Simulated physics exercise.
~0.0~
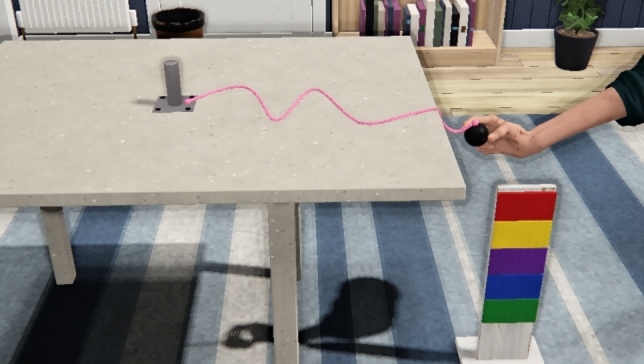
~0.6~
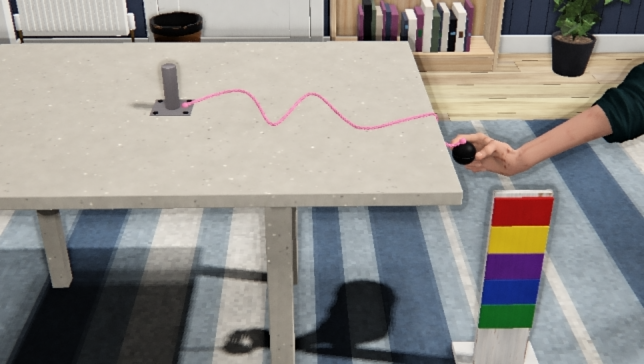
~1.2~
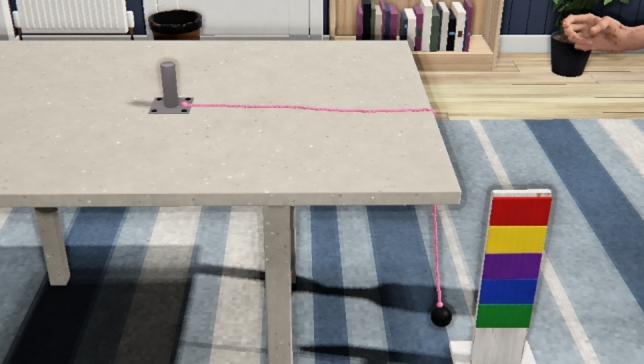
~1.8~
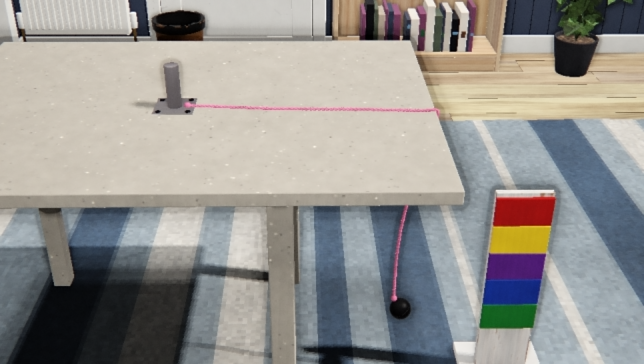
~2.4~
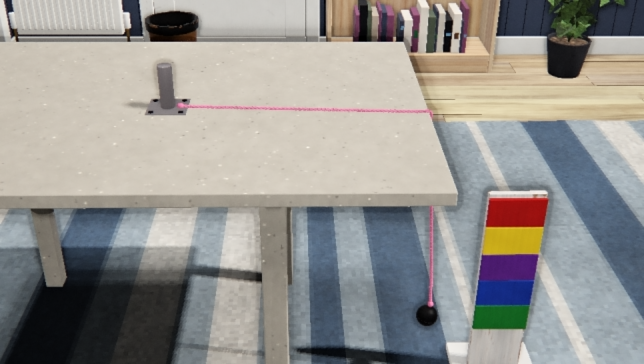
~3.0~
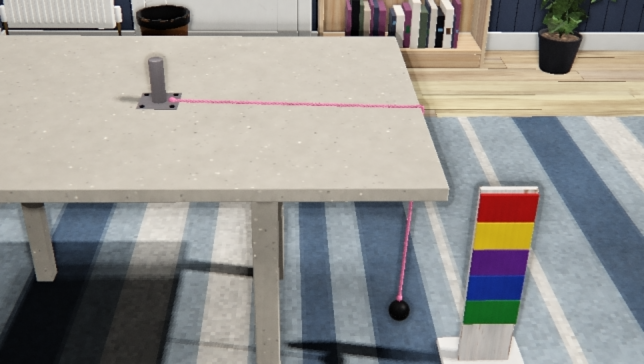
Black ball on a pink shoelace tied to a post, dropping off a table's end and swinging gently level with the green band.
